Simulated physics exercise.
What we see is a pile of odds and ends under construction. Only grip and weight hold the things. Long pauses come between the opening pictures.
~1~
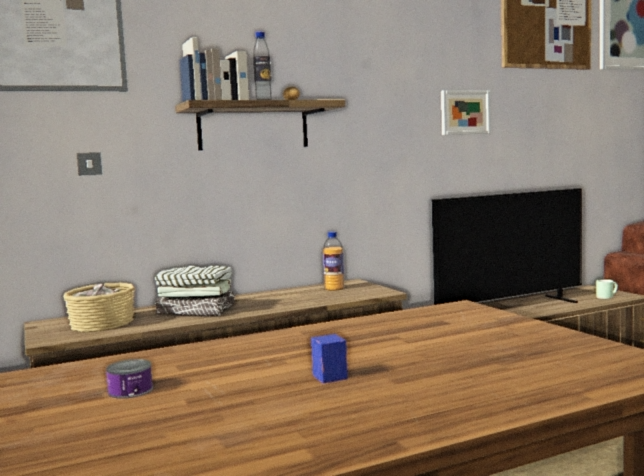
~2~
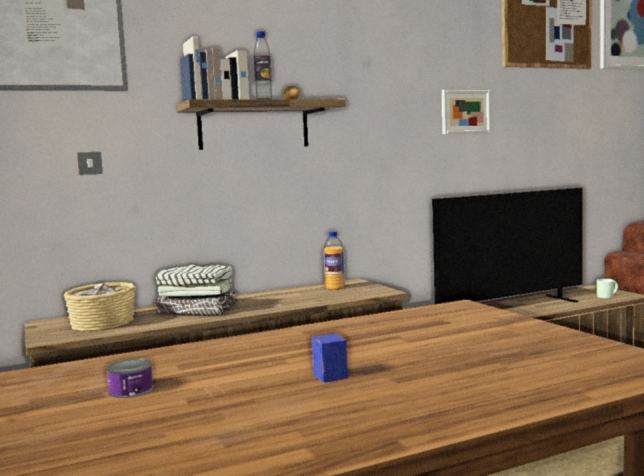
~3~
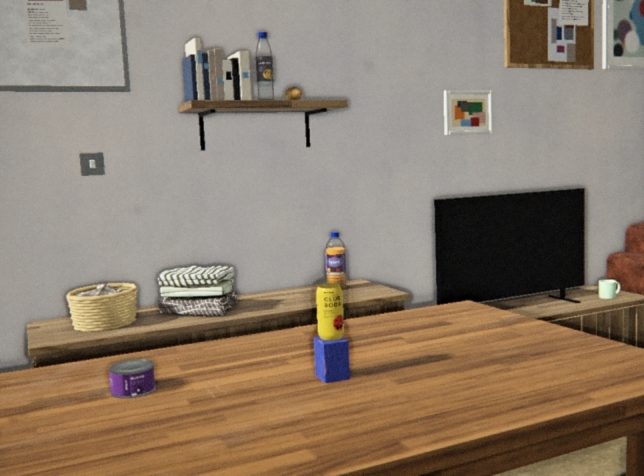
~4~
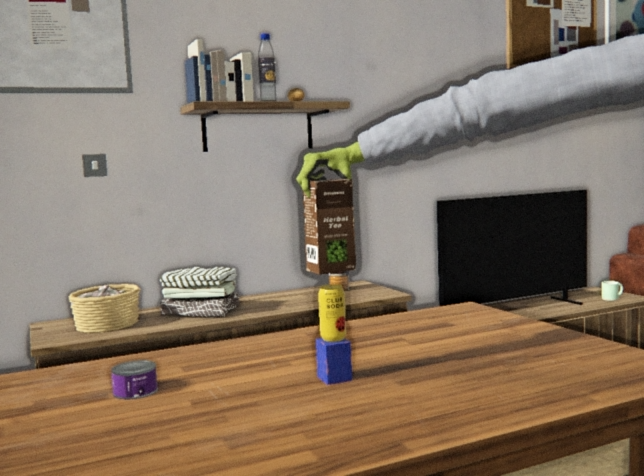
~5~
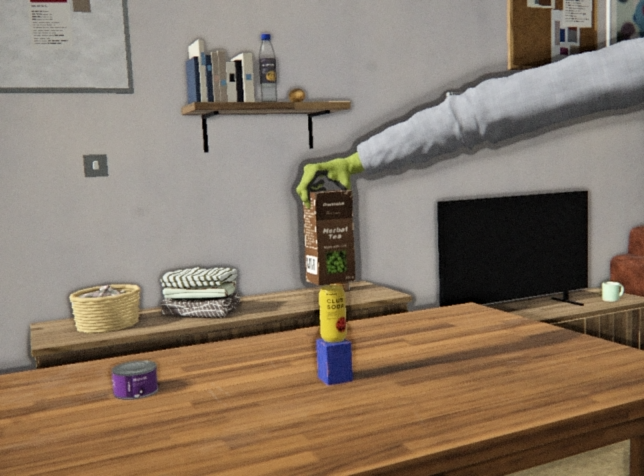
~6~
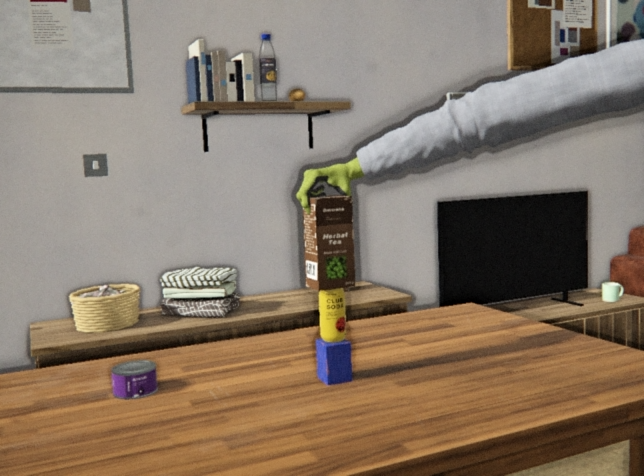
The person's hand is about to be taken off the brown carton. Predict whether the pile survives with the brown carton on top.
It survives.
Then, 0.20 s on from there, no change.
Then, 0.60 s on from there, brown carton resting near (329, 242).
In the end, all 4 unmoved. At the end, from the last picture's camera, brown carton near (329, 242). The pile holds.
